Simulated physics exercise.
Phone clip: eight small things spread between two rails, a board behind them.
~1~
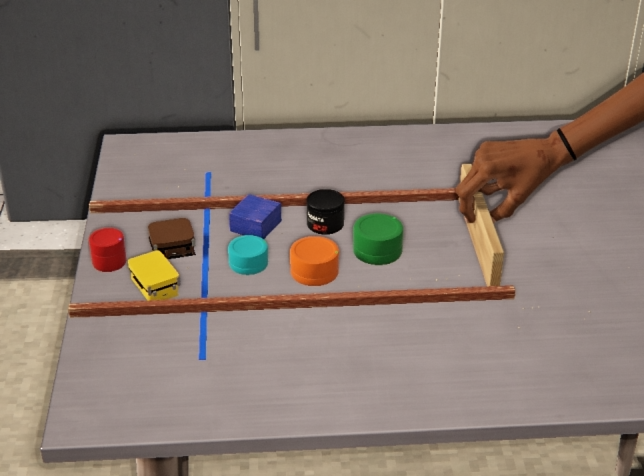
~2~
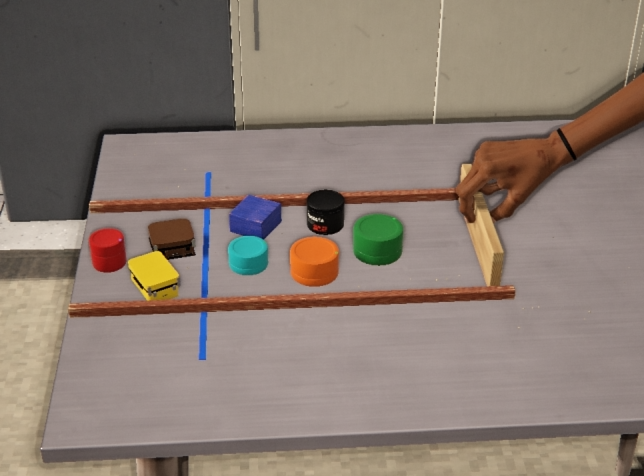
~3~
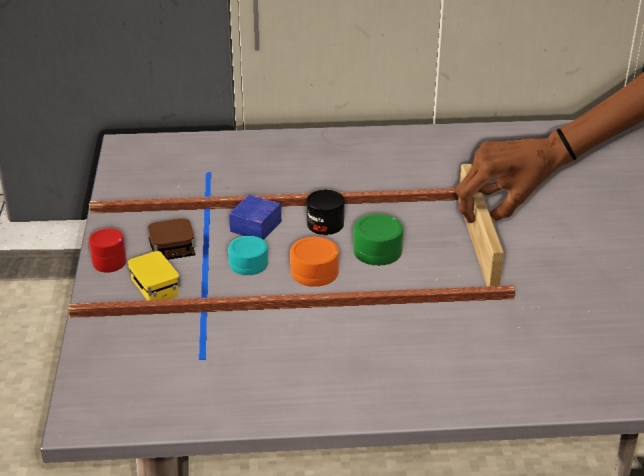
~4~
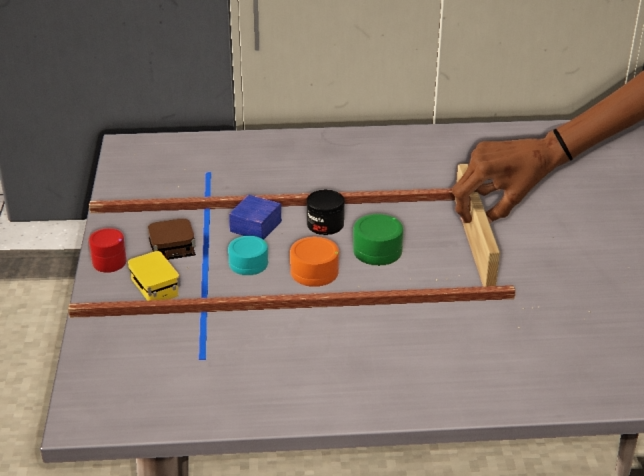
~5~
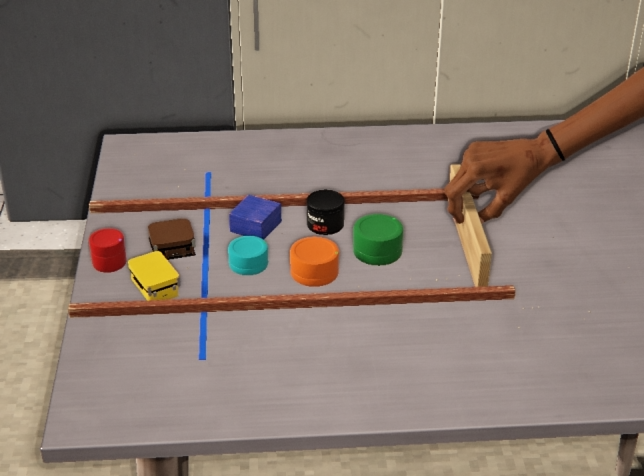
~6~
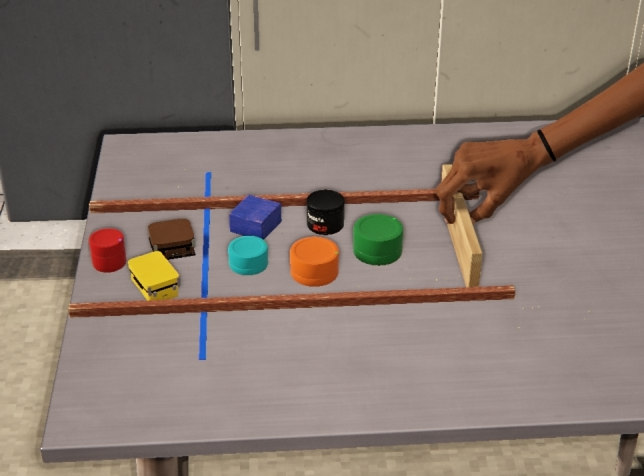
A hand held a wooden board upright between two rails on a table, then slid it slightly left, while the eight small colourful things and the blue tape stayed where they were.
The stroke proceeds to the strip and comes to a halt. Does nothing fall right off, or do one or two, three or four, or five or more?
No losses.
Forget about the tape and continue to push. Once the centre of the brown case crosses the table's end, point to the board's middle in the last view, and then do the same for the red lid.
With the brown case it sits around (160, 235), with the red lid around (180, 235).
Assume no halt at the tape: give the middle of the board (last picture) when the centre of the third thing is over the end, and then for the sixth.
The middle sits near (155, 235) at the first moment and near (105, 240) at the second.
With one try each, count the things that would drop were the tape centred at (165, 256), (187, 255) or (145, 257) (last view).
The three tries give 1, 0 and 3.
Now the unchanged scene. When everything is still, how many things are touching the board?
At rest, 3 are in contact.
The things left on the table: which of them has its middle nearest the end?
It's the red lid that ends nearest.
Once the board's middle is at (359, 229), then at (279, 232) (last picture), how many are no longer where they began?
Note: First position 2; second position 5.
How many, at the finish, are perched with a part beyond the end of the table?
It's 0.
A little later, none off yet; red lid at rest near (108, 251); yellow case at rest near (154, 279); brown case at rest near (172, 240).
When it is over, the number that fall off is zero.
